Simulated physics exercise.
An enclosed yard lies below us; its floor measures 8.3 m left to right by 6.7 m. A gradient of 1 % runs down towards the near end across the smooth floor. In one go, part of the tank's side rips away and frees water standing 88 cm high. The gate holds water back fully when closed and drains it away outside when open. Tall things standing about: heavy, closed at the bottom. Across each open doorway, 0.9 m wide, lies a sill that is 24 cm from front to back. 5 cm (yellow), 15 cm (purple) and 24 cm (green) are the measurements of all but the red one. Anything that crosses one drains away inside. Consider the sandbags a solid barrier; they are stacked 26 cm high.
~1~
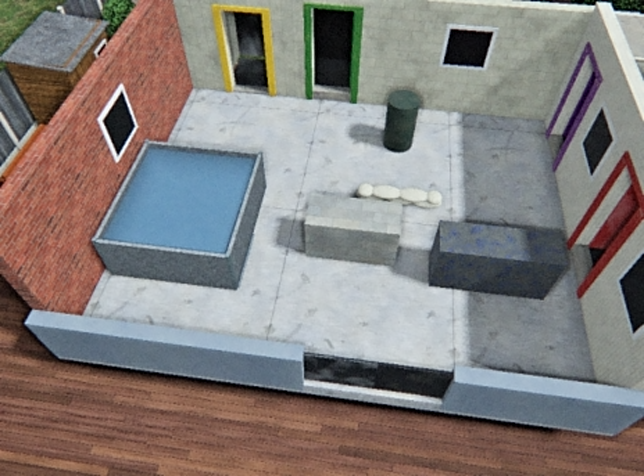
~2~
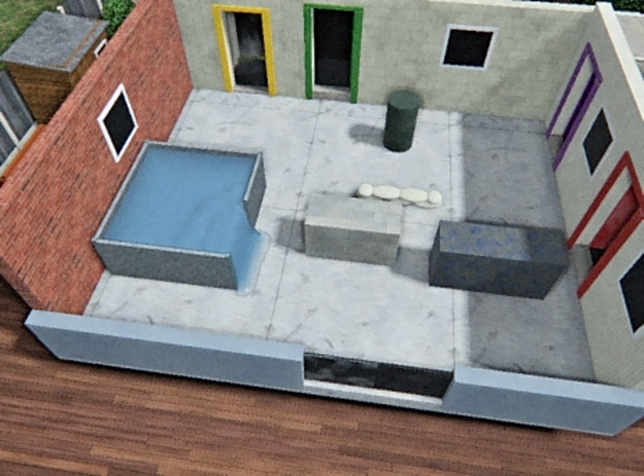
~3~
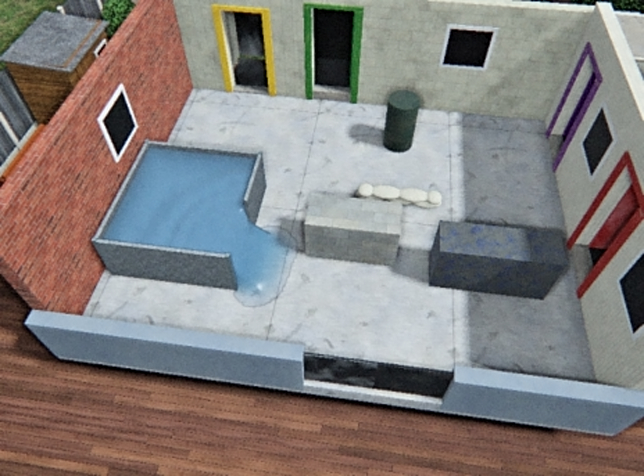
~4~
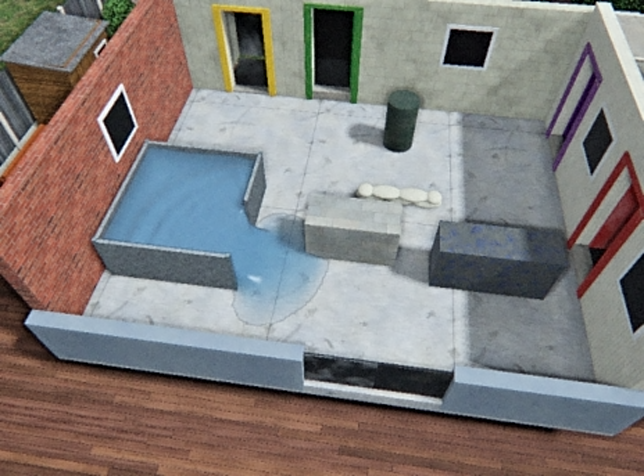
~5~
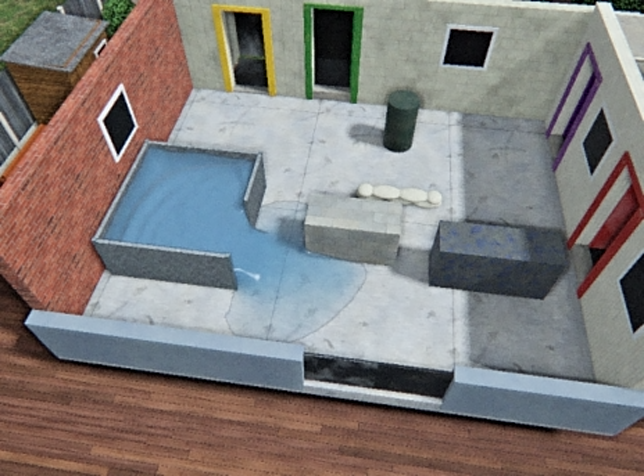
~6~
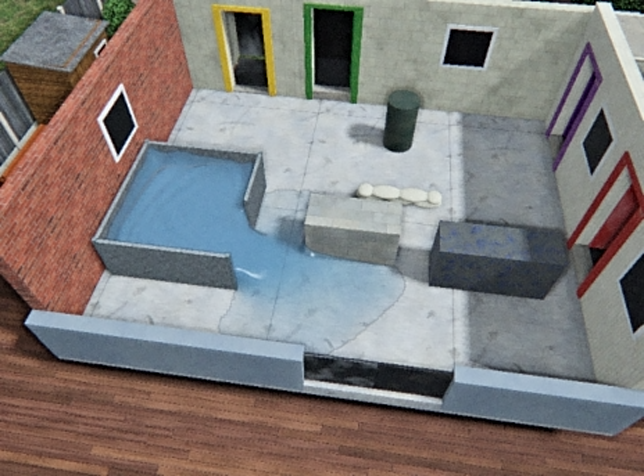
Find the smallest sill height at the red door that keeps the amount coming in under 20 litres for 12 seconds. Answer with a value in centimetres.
The smallest height is roughly 14.5 cm.
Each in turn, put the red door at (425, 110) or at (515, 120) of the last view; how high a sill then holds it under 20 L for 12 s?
Minimums: About 8.0 cm and 19 cm.
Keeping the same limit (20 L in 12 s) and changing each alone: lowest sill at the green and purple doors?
Close to 6.0 cm (green) and close to 7.5 cm (purple).
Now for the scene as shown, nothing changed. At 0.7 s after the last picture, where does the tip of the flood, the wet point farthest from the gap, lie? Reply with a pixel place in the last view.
The tip of the flood lies near (564, 331).
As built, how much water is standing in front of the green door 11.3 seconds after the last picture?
It comes to about 2.5 centimetres deep.
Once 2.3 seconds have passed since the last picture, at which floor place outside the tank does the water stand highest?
(583, 374).
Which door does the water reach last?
The purple one comes last.
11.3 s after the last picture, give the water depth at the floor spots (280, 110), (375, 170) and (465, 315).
In that order: 3, 5 and 11 cm.
Then, 0.7 s after the last picture water covers 30 % of the floor, deepest (56 cm) near (303, 255); it has not reached the red door.
Then, 2.3 s after the last picture water covers 55 % of the floor, deepest (54 cm) near (583, 374); 13 cm at the red door, 0 litres in over its 20 cm sill.
Then, 11.3 s after the last picture water covers 100 % of the floor, deepest (20 cm) near (137, 347); 11 cm at the red door, 2 litres in over its 20 cm sill.
At the red door as built, the water peaked near 22 cm, 3.9 s after the last picture.
With a sill of 13 cm, 30 litres would have come in within the 12 s; with 17.5 cm, 6 litres. So under 20 litres takes about 14.5 cm.
